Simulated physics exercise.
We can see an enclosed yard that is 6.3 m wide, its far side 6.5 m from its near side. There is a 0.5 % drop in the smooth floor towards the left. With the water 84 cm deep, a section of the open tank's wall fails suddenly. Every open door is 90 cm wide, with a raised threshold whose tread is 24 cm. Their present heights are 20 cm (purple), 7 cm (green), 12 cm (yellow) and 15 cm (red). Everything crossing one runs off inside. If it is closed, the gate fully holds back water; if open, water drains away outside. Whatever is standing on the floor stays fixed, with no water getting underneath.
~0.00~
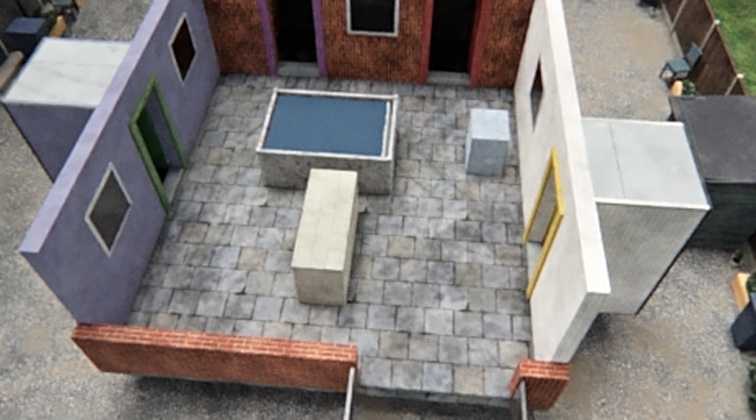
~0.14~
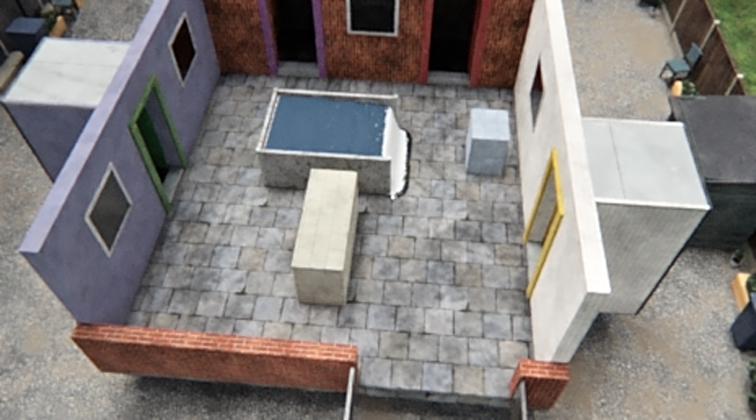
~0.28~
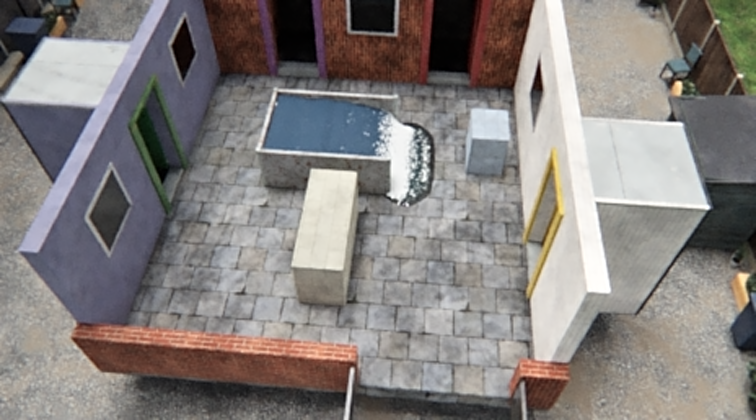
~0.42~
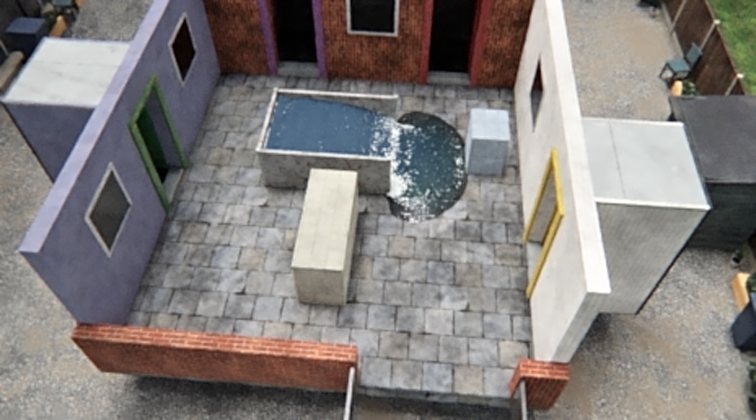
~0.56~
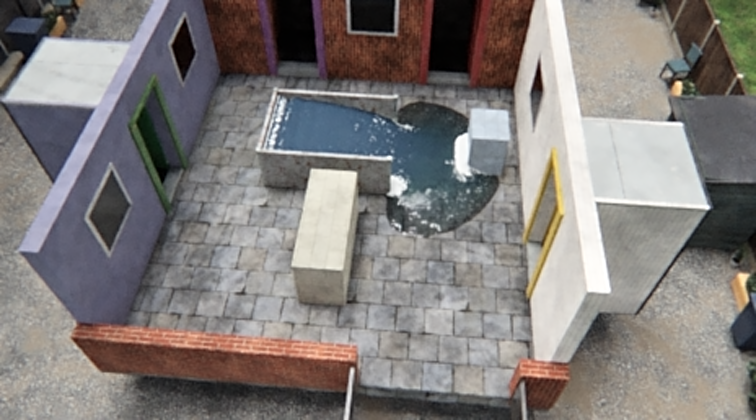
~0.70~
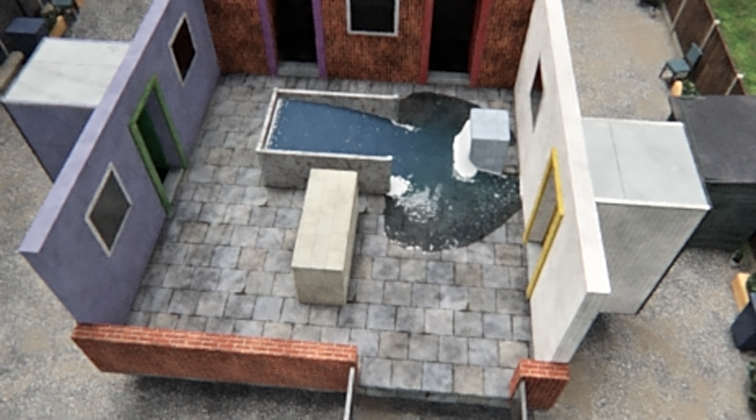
Water bursts through the right end of a raised rectangular tank and spreads in a dark, foaming sheet across the grey paving of a walled yard, seen from high above by a still camera. A pale oblong block stands in front of the tank, between a purple wall with a green doorway and a white wall with a yellow one. The sheet widens rightward and forward, wraps around a small pale-blue box with white froth, and nears the white wall as the tank's level lowers.
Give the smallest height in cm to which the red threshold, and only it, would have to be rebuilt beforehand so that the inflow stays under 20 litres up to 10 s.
Roughly 26 cm.
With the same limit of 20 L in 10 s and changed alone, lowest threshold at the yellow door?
For the yellow door, about 18 cm.
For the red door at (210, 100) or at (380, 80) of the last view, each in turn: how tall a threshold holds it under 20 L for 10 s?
Minimums: Roughly 14.0 cm and 7.0 cm.
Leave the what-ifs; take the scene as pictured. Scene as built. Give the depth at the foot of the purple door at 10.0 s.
5.0 cm.
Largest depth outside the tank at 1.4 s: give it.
Around 51 centimetres.
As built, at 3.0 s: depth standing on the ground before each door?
Purple door 0 cm, green door 0 cm, yellow door 17 cm, red door 26 cm.
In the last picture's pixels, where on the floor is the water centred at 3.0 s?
(436, 168) or so.
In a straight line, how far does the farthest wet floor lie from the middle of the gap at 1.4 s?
Reach: Approx. 3.6 m.
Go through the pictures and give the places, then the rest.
The first picture shows the open tank at (330, 126) is whole and still, 84 cm deep; the red door at (452, 46) is dry.
In the second picture, the gap is at (391, 152), the front 0.3 m out at (405, 186); the back of the open tank holds 84 cm.
In the third picture, the front is at (427, 188), 0.7 m from the gap at (390, 153); 1.2 m2 of floor is wet, 84 cm left at the back.
In the fourth picture, the gap is at (390, 154), the front 1.4 m out at (464, 180); the back of the open tank holds 81 cm.
In the fifth picture, the front is at (493, 187), 1.9 m from the gap at (390, 154); 4.4 m2 of floor is wet, 73 cm left at the back.
In the sixth picture, the gap is at (390, 155), the front 2.4 m out at (521, 201); the back of the open tank holds 71 cm; the red door at (452, 46), 2.5 m from the gap, is still 0.5 m from the nearest water.
After 1.4 s water covers 25 % of the floor, deepest (51 cm) near (454, 160); 6 cm at the red door, 0 litres in over its 15 cm threshold.
After 3.0 s water covers 40 % of the floor, deepest (32 cm) near (526, 383); 26 cm at the red door, 66 litres in over its 15 cm threshold.
After 10.0 s water covers 95 % of the floor, deepest (10 cm) near (116, 350); 4 cm at the red door, 123 litres in over its 15 cm threshold.
At the red door as built, the water arrived by 1.0 s and peaked near 27 cm at 2.6 s.
Run again over the same 10 s with other heights there, 32 litres in over 23.5 cm, 4 litres over 32 cm. The limit of 20 litres is kept from about 26 cm up.
